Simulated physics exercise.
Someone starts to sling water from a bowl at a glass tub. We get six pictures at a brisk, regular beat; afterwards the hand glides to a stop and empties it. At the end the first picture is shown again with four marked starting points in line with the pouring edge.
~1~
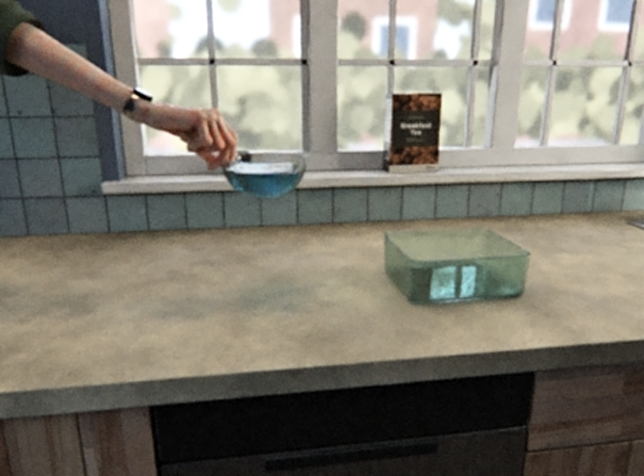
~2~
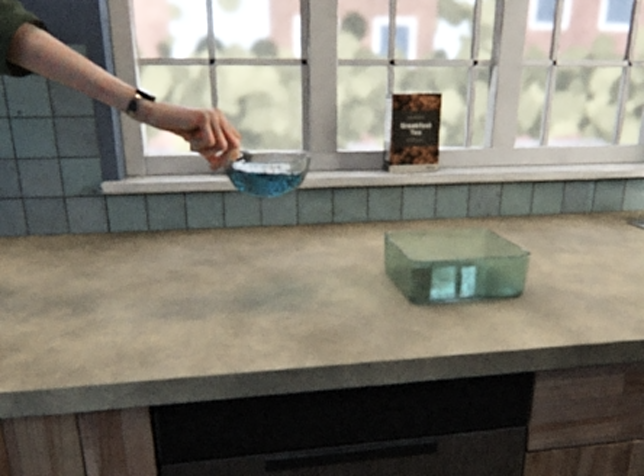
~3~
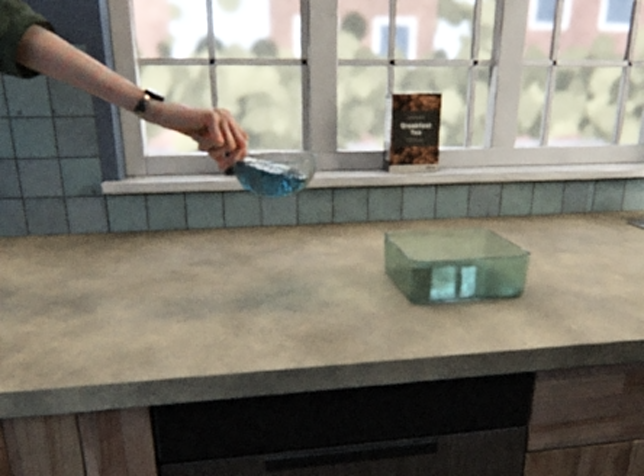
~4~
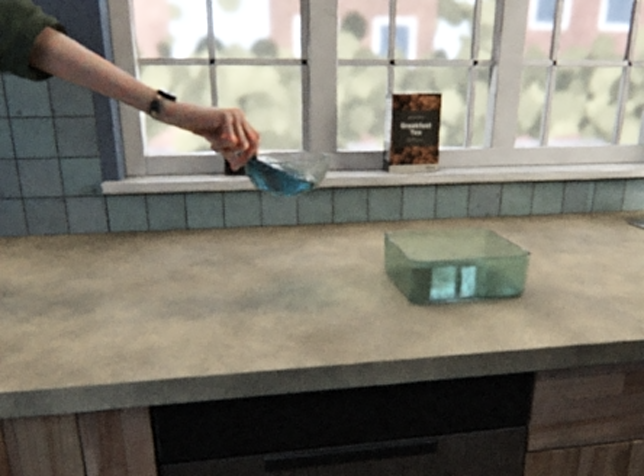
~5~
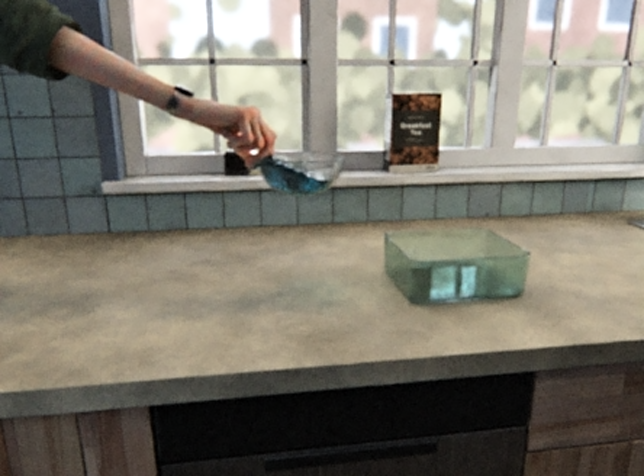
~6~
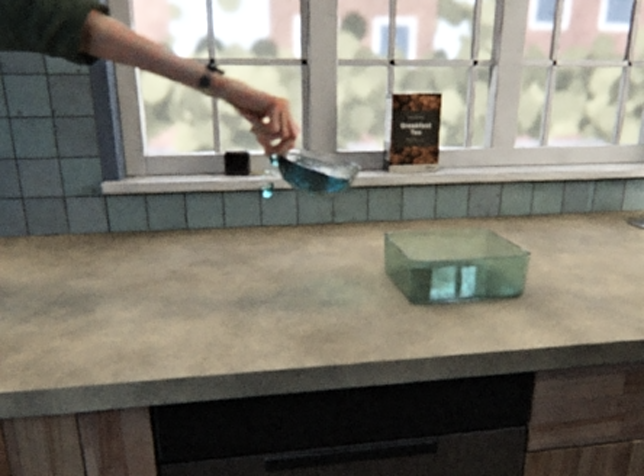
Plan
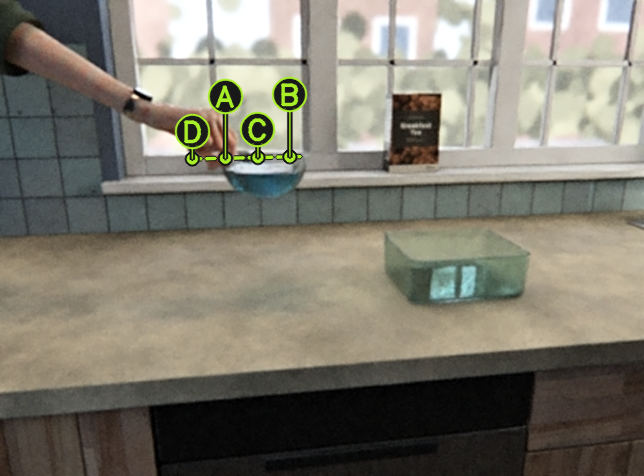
A hand holding a clear bowl of blue water moves a short way to the right above a counter, where a greenish glass tub sits. The water sloshes and tilts in the bowl, then the bowl tips slightly and a few blue drops fall from its left side, beneath the hand.
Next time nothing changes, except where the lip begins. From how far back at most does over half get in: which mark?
Go for B.
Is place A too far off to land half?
Yes, it does.
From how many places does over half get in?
One.
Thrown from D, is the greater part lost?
Yes.
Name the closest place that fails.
Place C.
In lime, A at (225, 158); B at (289, 156); C at (257, 157); D at (192, 159).
If A is chosen, about 0 % lands in the tub, 99 % falls short.
If B is chosen, about 62 % lands in the tub, 24 % falls short and 14 % goes beside or beyond.
If C is chosen, about 21 % lands in the tub, 72 % falls short and 6 % goes beside or beyond.
If D is chosen, about 0 % lands in the tub, 100 % falls short.
